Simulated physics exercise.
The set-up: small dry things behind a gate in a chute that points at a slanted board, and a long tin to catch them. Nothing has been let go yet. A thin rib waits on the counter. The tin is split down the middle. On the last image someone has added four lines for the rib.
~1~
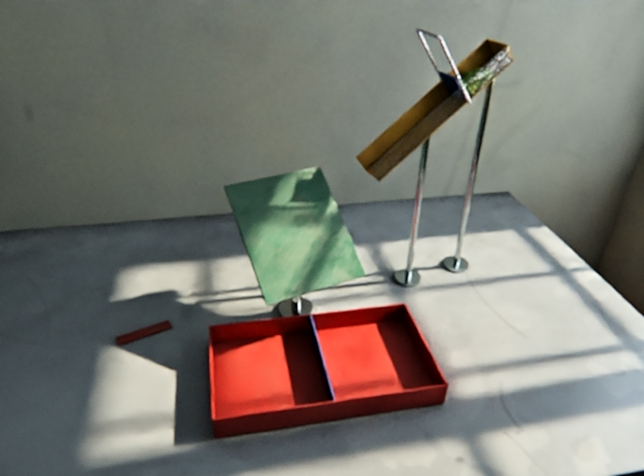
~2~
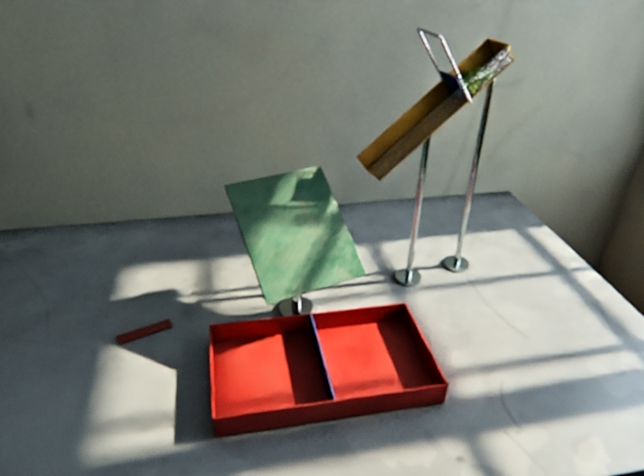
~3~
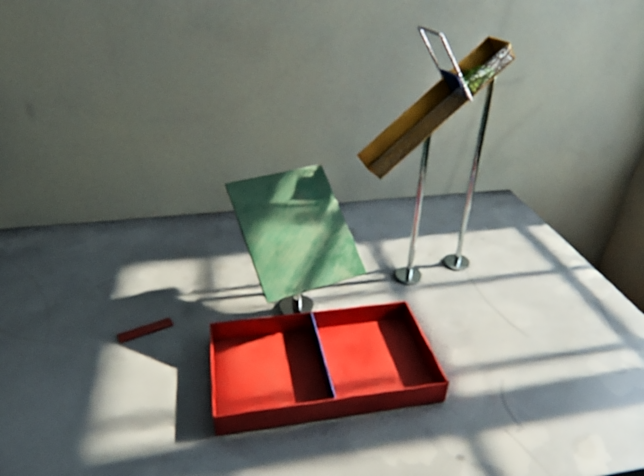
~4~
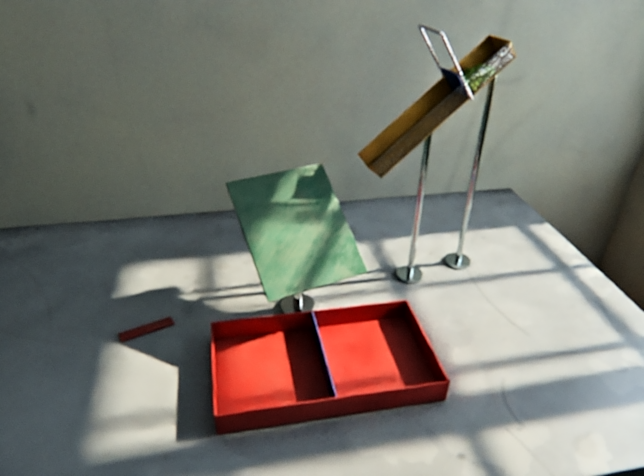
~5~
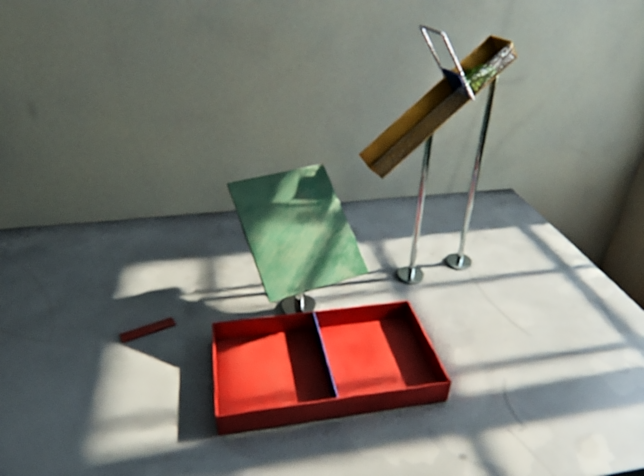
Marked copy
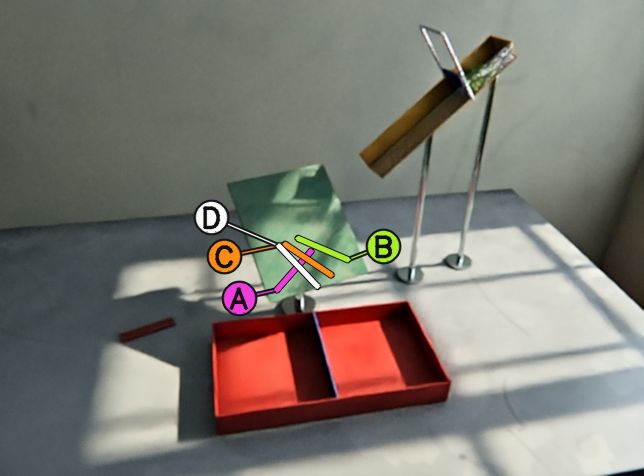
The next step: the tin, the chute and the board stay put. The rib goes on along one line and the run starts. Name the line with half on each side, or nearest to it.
The best line is A.
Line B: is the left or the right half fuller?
The right half.
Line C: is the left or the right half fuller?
The right half.
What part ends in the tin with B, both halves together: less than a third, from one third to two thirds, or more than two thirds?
It is more than two thirds.
On the marked copy, line A from (311, 251) to (276, 289); line B from (298, 238) to (347, 259); line C from (285, 244) to (331, 275); line D from (278, 245) to (317, 286).
With A, of what is caught, roughly half in the left half, roughly half in the right.
With B, of what is caught, about a tenth in the left half, the larger part in the right.
With C, of what is caught, about a tenth in the left half, almost all in the right.
With D, of what is caught, just a few in the left half, almost all in the right.
